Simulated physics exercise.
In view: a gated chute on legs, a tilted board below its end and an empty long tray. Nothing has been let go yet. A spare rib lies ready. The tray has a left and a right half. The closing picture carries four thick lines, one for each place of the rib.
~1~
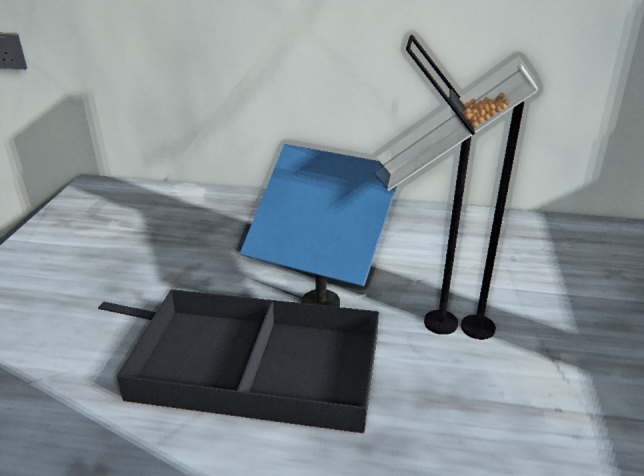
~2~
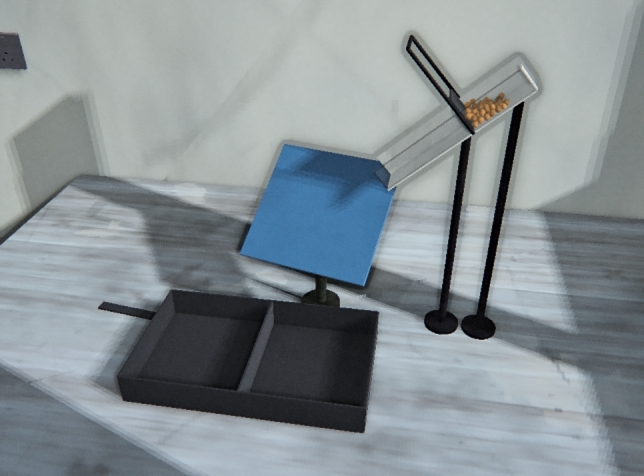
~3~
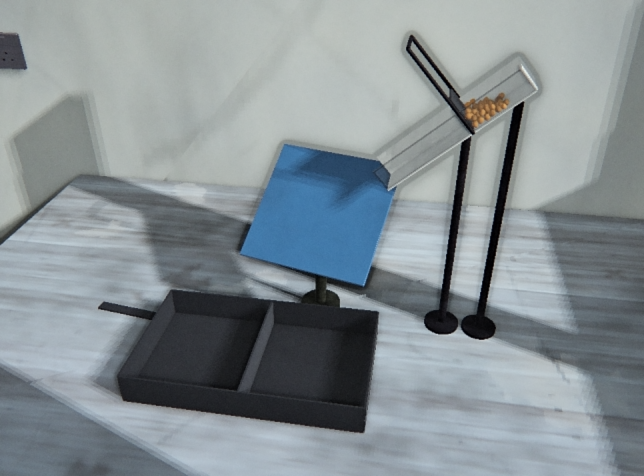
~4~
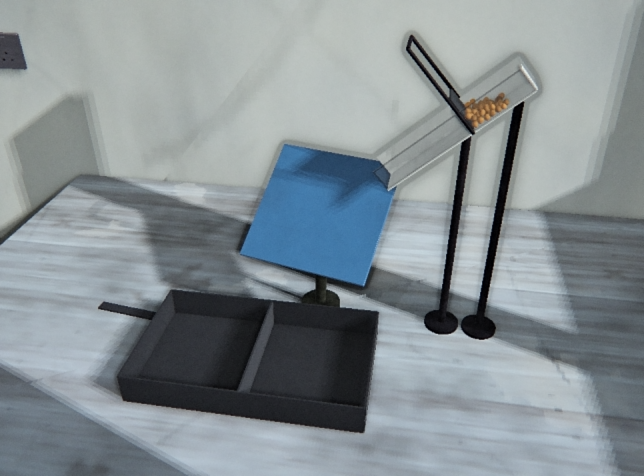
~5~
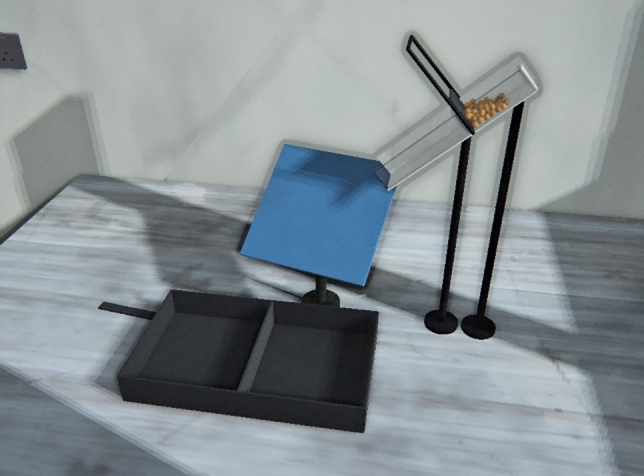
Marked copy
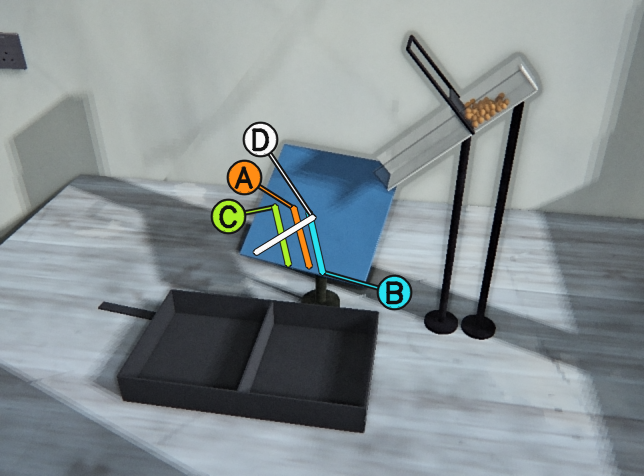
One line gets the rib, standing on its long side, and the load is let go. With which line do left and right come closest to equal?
D beats the others.
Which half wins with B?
Right.
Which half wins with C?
More lands on the right.
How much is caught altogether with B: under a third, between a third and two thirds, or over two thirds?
It is over two thirds.
On the marked copy, line A from (293, 208) to (309, 265); line B from (309, 212) to (322, 272); line C from (274, 206) to (288, 264); line D from (312, 217) to (256, 252).
With A, of what is caught, just a few in the left half, almost all in the right.
With B, of what is caught, just a few in the left half, almost all in the right.
With C, of what is caught, about a tenth in the left half, the larger part in the right.
With D, of what is caught, roughly half in the left half, roughly half in the right.
